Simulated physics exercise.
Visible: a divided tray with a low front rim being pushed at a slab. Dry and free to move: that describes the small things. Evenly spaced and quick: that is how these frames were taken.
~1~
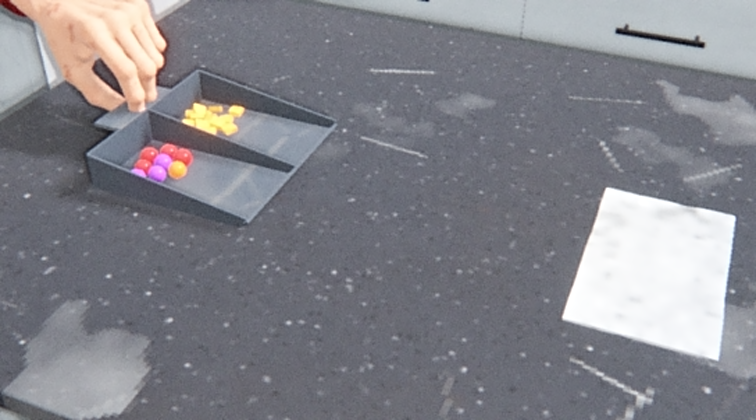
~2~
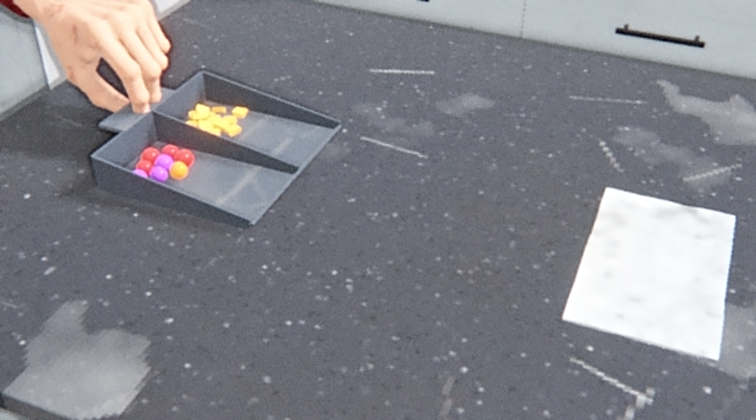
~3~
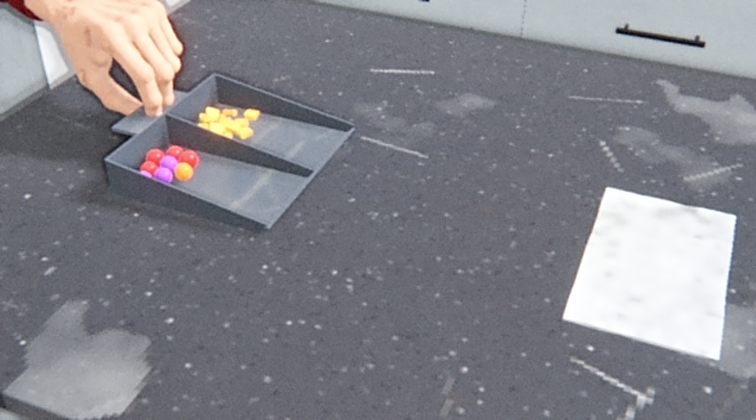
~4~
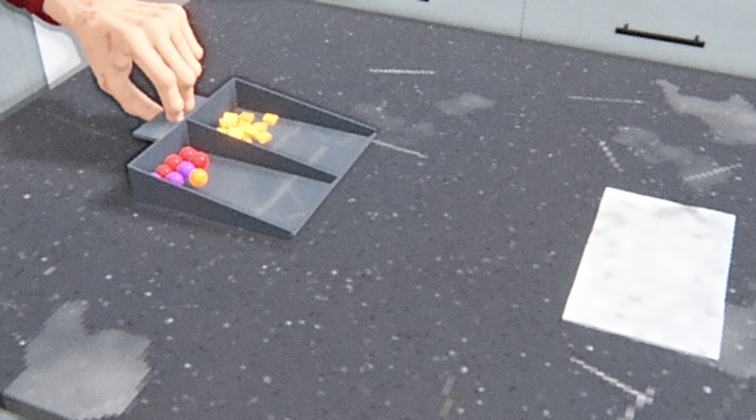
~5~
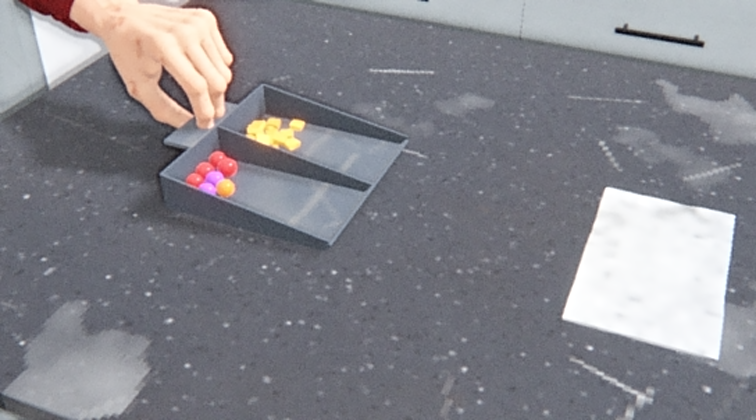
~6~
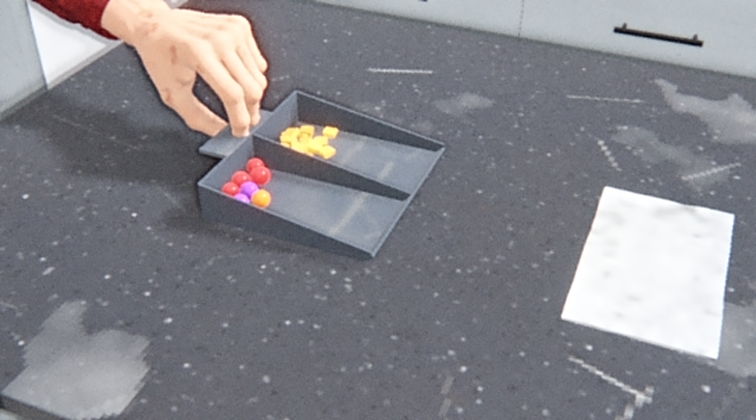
A hand slides a divided tray of colourful balls and yellow pieces rightward across a dark countertop.
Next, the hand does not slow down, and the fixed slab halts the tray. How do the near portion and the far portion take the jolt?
Near portion: Loses part of its load; far portion: Keeps everything.
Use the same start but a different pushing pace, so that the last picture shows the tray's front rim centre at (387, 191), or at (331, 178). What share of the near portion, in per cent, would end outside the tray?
About 40 %, then about 0 %.
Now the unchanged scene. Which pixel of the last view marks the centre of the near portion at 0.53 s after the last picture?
Its centre lies roughly at (577, 278).
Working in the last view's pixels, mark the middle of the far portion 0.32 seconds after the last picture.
Near (520, 197).
Then, 0.11 s later than the last frame, tray still sliding, front rim near (497, 218); near portion all inside; far portion all inside.
Then, 0.32 s later than the last frame, tray stopped at the slab; near portion all inside, moved towards the front rim; far portion all inside, moved towards the front rim.
Then, 0.53 s later than the last frame, tray stopped at the slab; near portion roughly half out of the tray; far portion all inside, moved towards the front rim.
When it is over, tray stopped at the slab; near portion roughly half out of the tray; far portion all inside, moved towards the front rim.
